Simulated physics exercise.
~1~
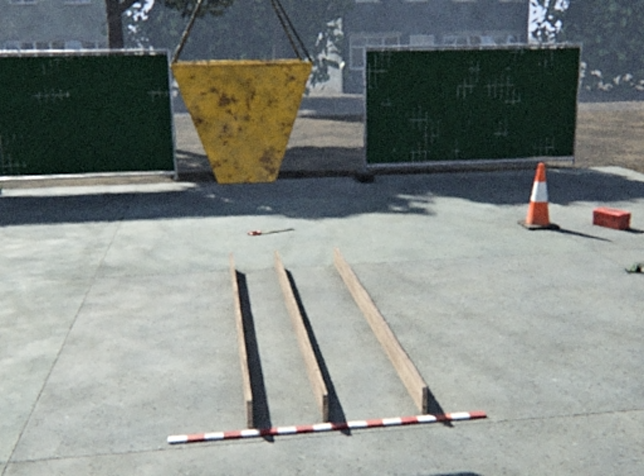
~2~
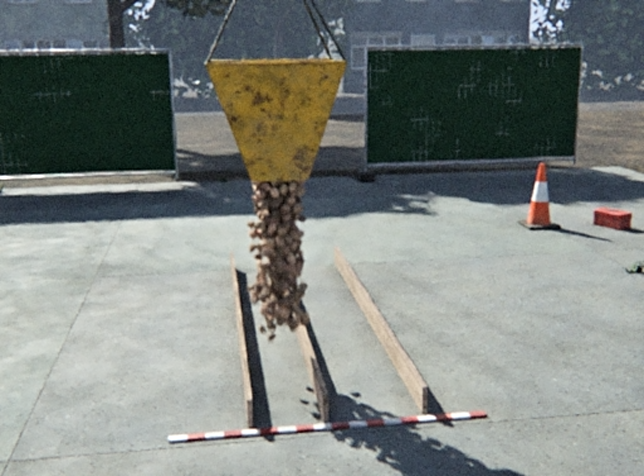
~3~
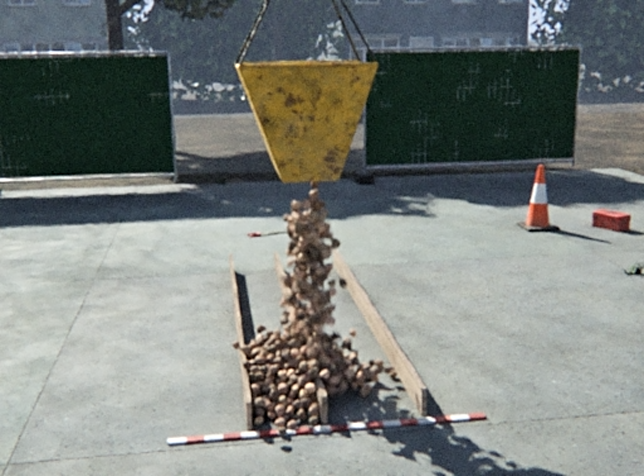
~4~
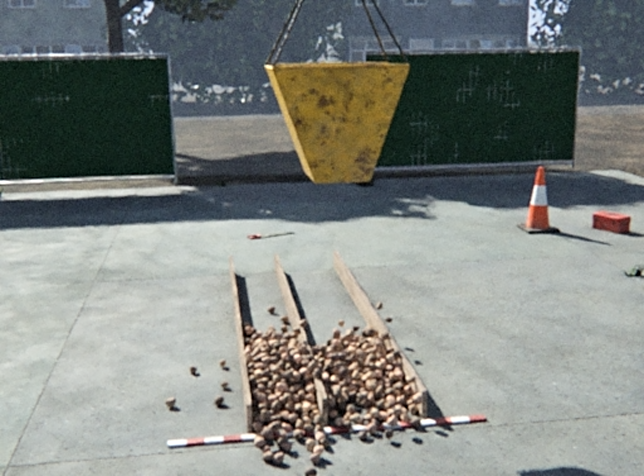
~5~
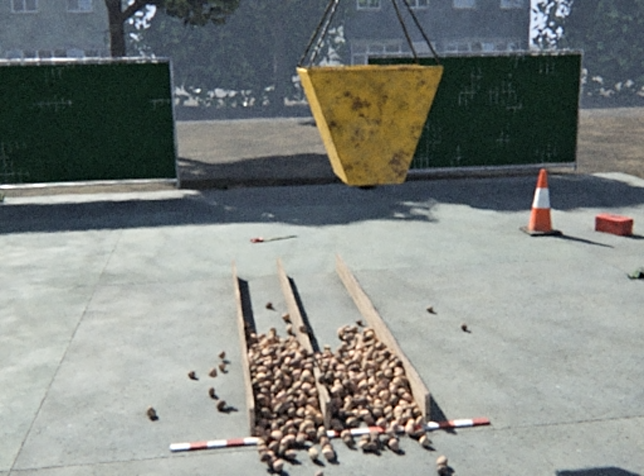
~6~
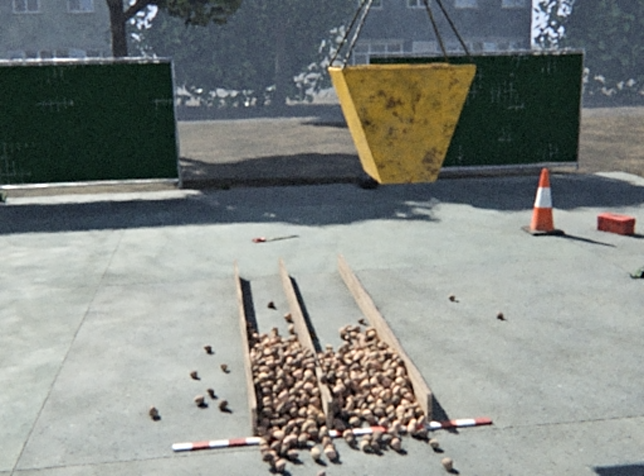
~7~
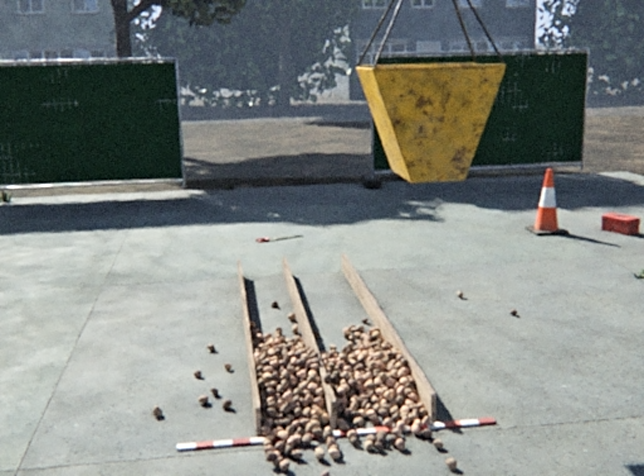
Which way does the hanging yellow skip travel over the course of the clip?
The skip travels to the right, dropping its stones on the way and carrying on rightwards once it is empty.
